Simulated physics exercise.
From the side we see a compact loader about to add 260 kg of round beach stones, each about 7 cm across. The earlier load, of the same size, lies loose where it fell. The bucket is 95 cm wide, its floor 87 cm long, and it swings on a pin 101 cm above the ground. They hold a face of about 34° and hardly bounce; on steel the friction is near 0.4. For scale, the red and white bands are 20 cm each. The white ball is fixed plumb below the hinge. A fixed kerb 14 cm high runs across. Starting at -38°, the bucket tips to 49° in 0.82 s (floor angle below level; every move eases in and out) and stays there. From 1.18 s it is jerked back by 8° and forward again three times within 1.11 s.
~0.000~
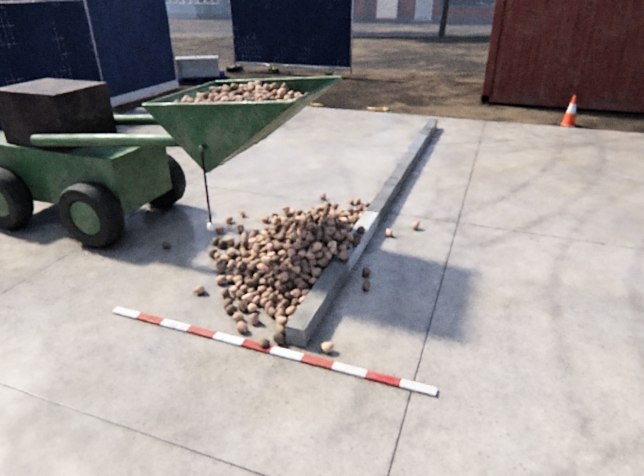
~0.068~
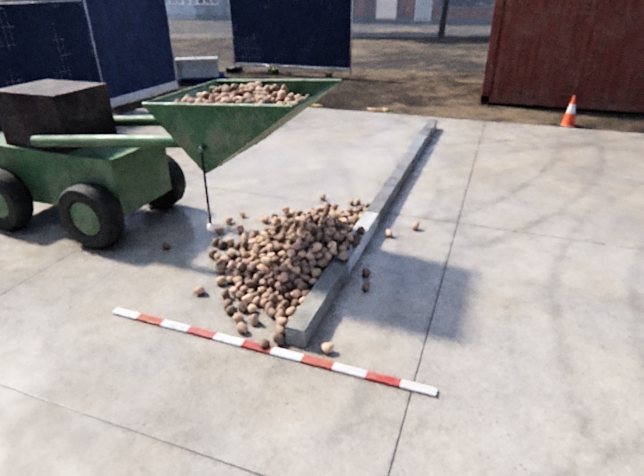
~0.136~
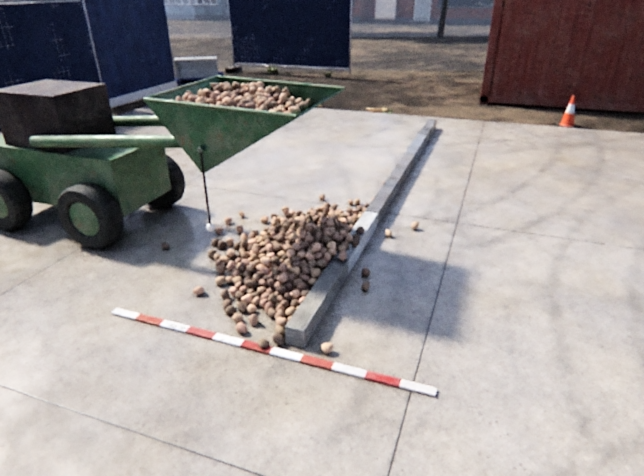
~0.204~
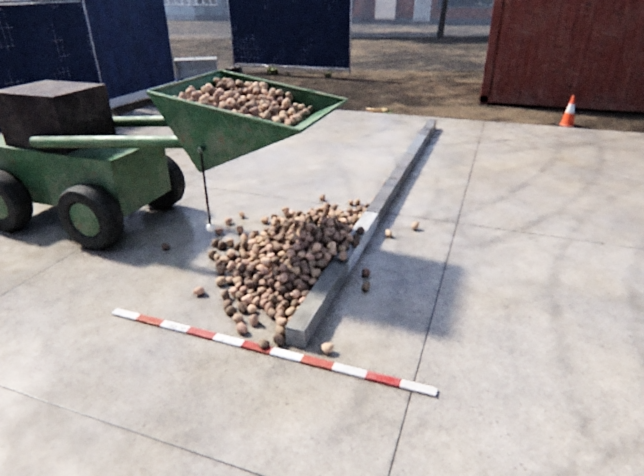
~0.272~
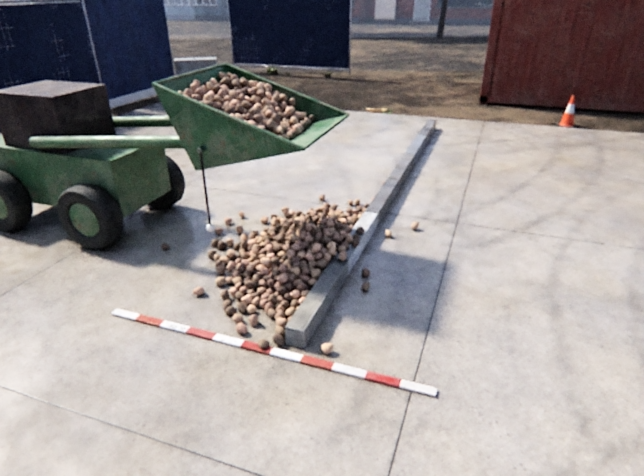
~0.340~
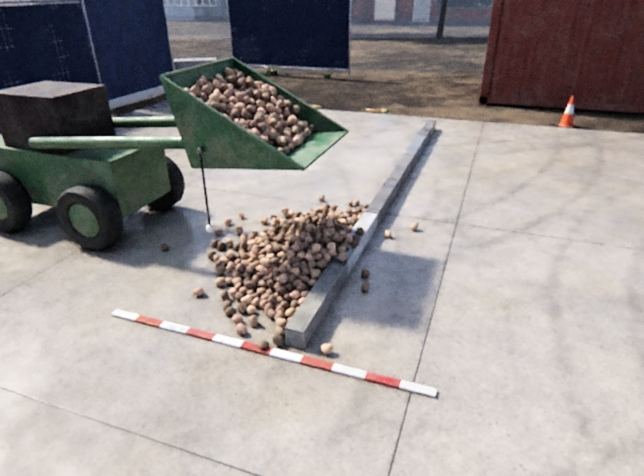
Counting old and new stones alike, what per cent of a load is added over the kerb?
Roughly 27 per cent of a load more.
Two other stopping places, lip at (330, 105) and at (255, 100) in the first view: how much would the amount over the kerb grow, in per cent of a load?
Near 70 per cent from the first place, 5 from the second.
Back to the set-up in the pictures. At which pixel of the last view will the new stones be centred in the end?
Near (323, 244).
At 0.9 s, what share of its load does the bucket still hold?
It holds some 50 per cent.
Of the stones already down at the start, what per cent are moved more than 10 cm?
About 15 per cent.
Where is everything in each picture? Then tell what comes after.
In the first frame, the bucket is at -38°, its lip at (292, 103); the top of the load is at (259, 88). The earlier load is highest near (321, 230), 22 cm above ground level, 99 % on this side of the kerb, 1 % over the kerb.
In the second frame, the bucket is at -36°, its lip at (294, 107); the top of the load is at (256, 88); the stones move at 0.2 m/s on average.
In the third frame, the bucket is at -32°, its lip at (297, 117); the top of the load is at (235, 87); the stones move at 0.3 m/s on average.
In the fourth frame, lip at (301, 131), floor tilted -24°, highest stones at (227, 84); the stones move at 0.4 m/s on average.
In the fifth frame, the bucket is at -16°, its lip at (304, 149); the top of the load is at (226, 81); the stones move at 0.5 m/s on average.
In the sixth frame, lip at (304, 169), floor tilted -6°, highest stones at (229, 77); the stones move at 0.5 m/s on average.
After 0.6 s the floor is at 36°; in per cent of one load, 100 in the bucket, 99 on this side of the kerb, 1 over the kerb; the foremost stones are at (369, 256).
After 0.9 s the floor is at 49°; in per cent of one load, 52 in the bucket, 147 on this side of the kerb, 1 over the kerb; the foremost stones are at (368, 257).
After 2.7 s the floor is at 49°; in per cent of one load, 0 in the bucket, 172 on this side of the kerb, 28 over the kerb; the foremost stones are at (535, 311).
After 5.1 s the floor is at 49°; in per cent of one load, 0 in the bucket, 172 on this side of the kerb, 28 over the kerb; the foremost stones are at (535, 311). Net gain over the kerb, 27.
